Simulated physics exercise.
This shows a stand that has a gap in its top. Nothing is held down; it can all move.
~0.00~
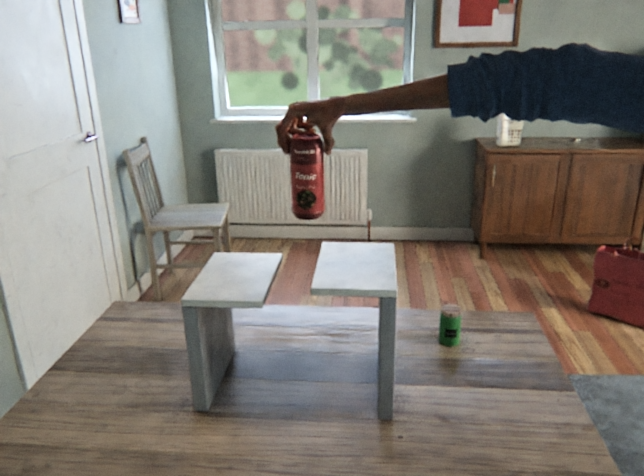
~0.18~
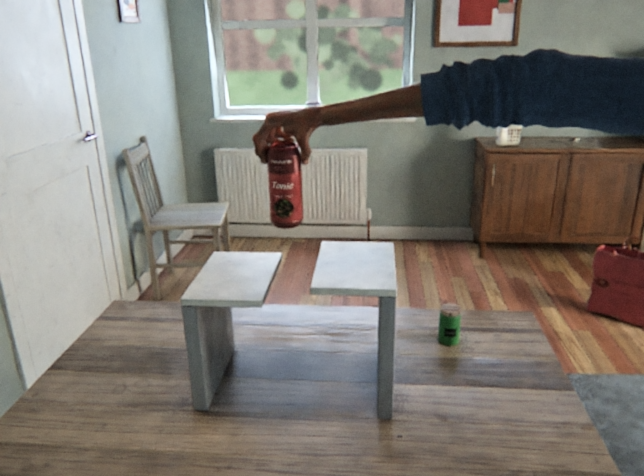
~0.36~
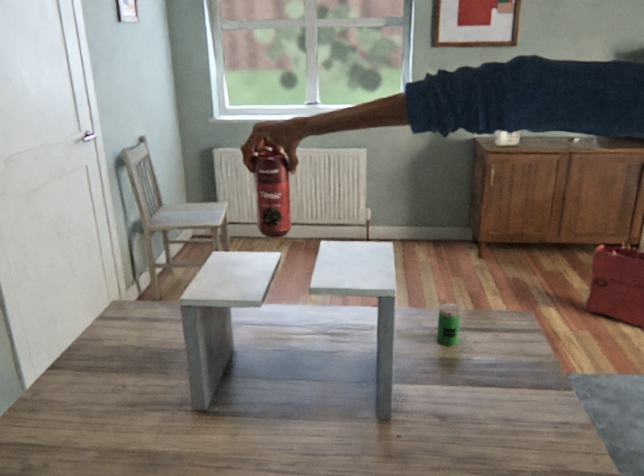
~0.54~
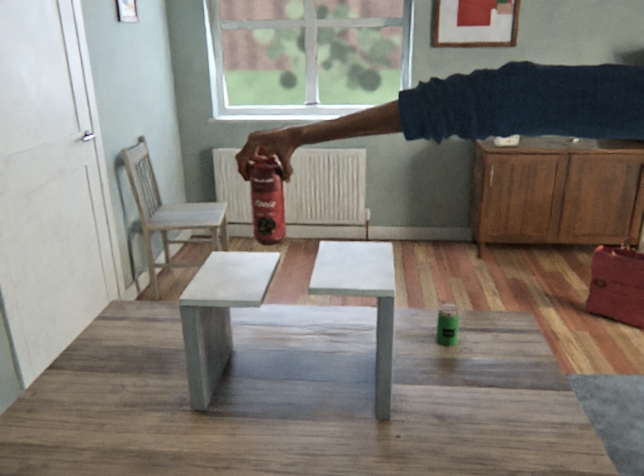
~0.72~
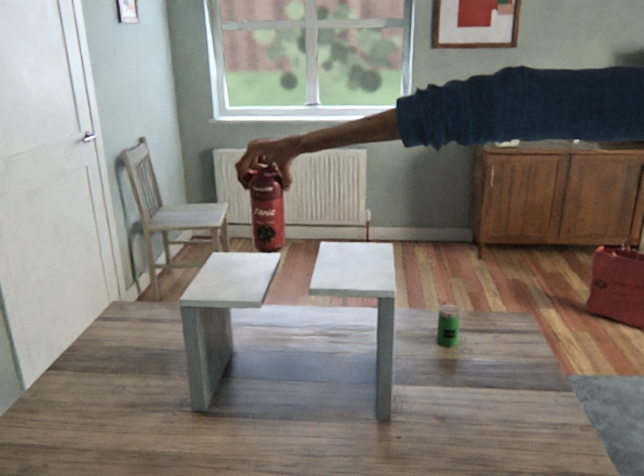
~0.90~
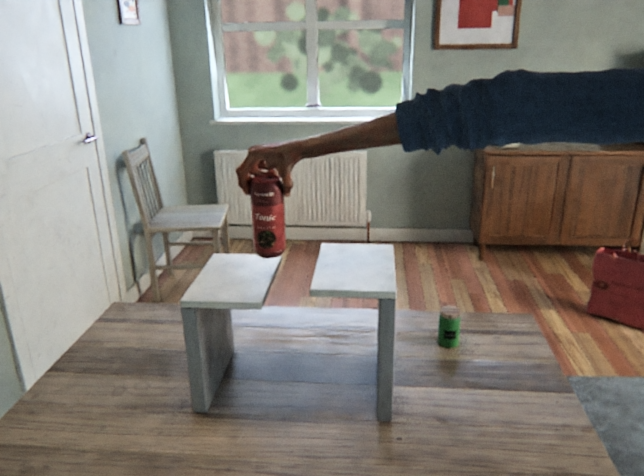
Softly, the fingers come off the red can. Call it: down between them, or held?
Held.
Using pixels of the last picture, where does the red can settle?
The object ends up somewhere near (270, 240).
After 1.22 s, red can shifted about its own width near (269, 240).
After 1.56 s, red can resting near (269, 240).
In the end (1.9 s), moved from the start, red can; green shaker unmoved. At the end, from the last picture's camera, red can near (269, 240). The can lodges.
